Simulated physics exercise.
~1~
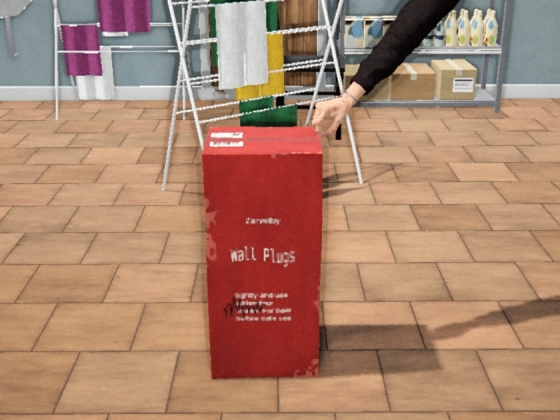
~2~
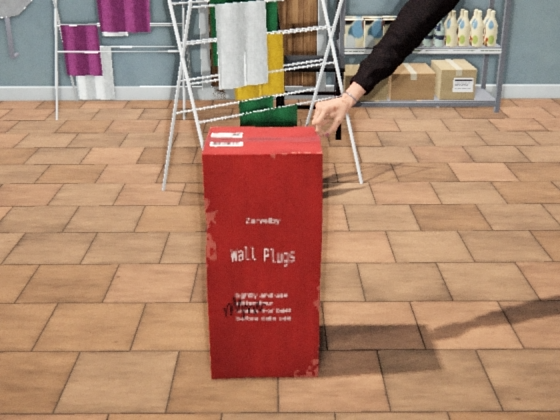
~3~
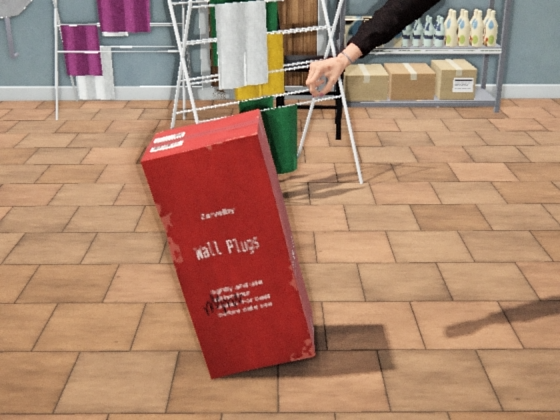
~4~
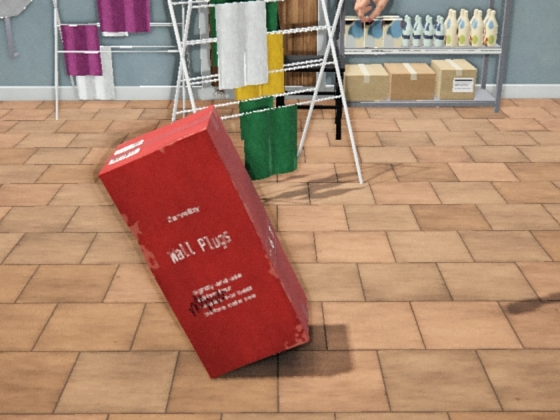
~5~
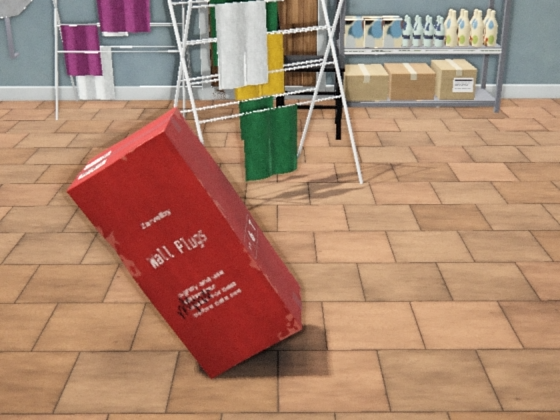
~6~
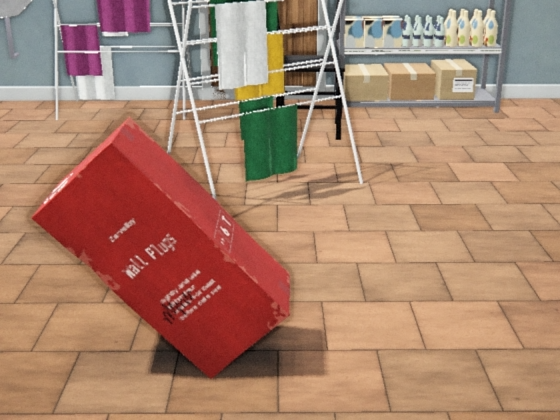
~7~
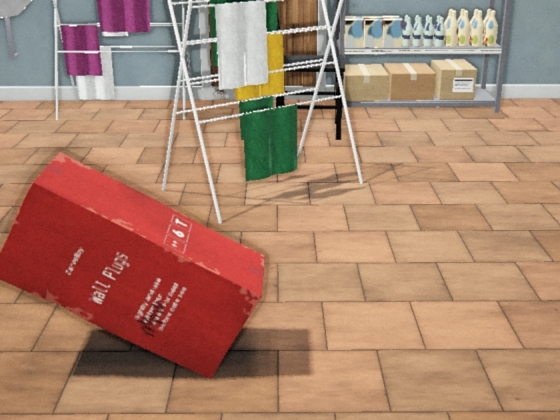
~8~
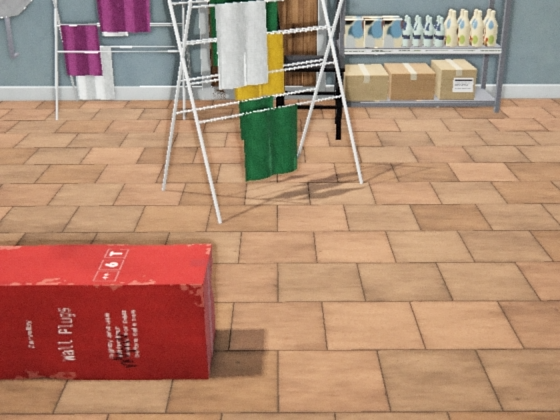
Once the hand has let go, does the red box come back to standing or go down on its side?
The red box goes down on its side. It keeps tipping to the left until it lies on the tiled floor.
